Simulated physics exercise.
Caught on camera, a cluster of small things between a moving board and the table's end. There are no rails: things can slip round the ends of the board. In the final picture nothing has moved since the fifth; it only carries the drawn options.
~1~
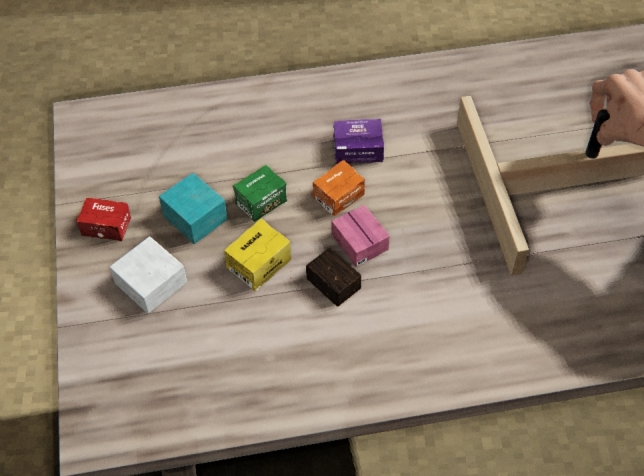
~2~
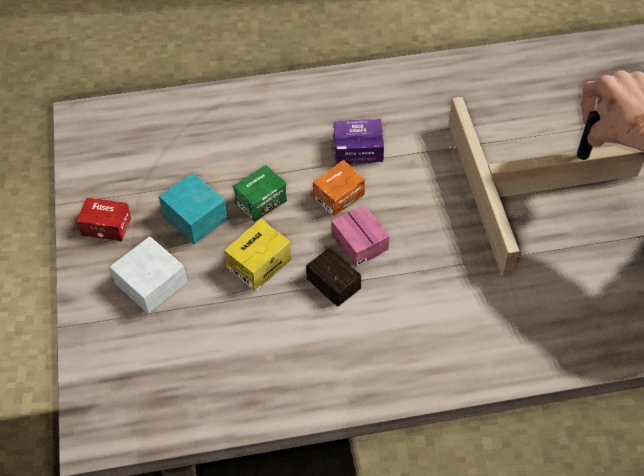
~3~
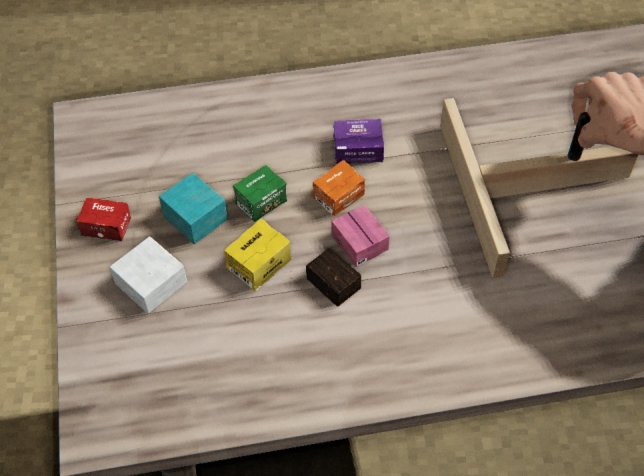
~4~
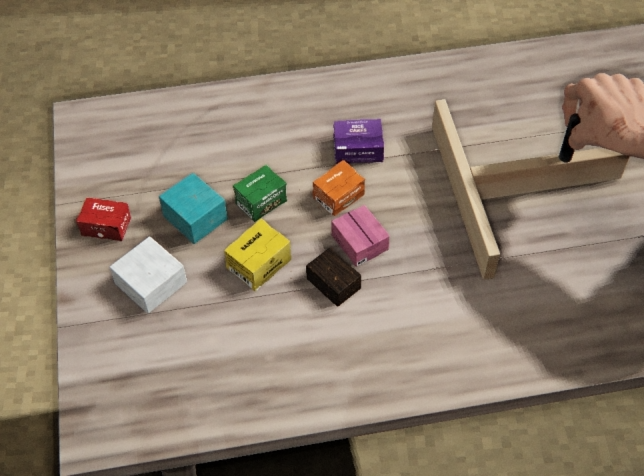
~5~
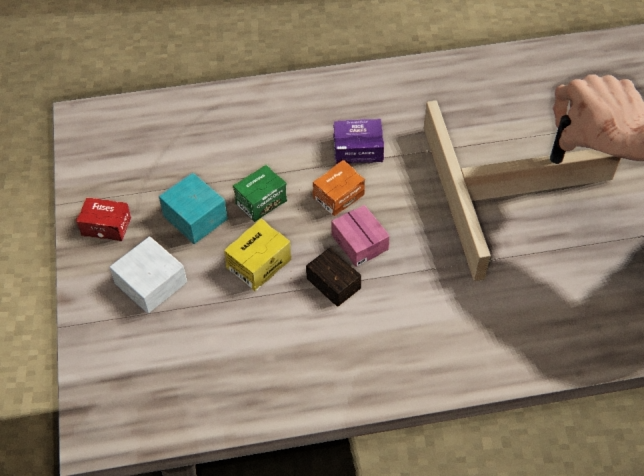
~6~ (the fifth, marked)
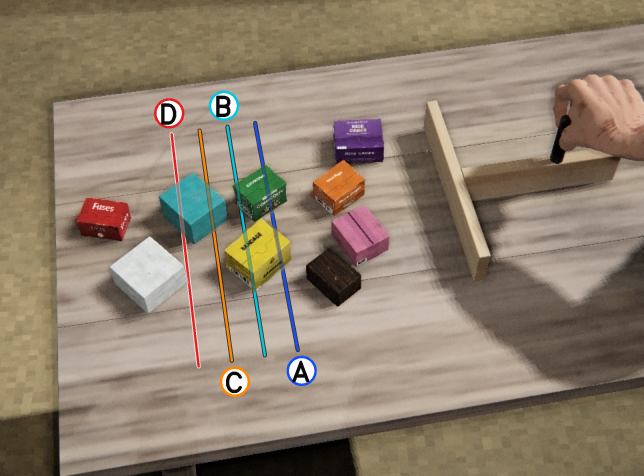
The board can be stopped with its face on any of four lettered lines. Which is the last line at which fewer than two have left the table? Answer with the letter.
D.
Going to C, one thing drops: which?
The red box.
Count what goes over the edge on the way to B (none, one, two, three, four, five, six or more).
In all, none.
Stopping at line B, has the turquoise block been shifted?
Yes.
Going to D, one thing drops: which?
It is the red box.
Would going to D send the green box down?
No.
On the marked copy, A at (275, 226); B at (245, 231); C at (214, 235); D at (184, 240).
With D. Early on, board (360, 188); purple packet (313, 148); orange packet (321, 189).
Further on, board (260, 203); red box (90, 224); white block (136, 280).
At the end, board (184, 214); red box over the edge; white block (63, 293); one fallen.
As for the rest, A is within the limit but short; B is within the limit but short; C is within the limit but short.
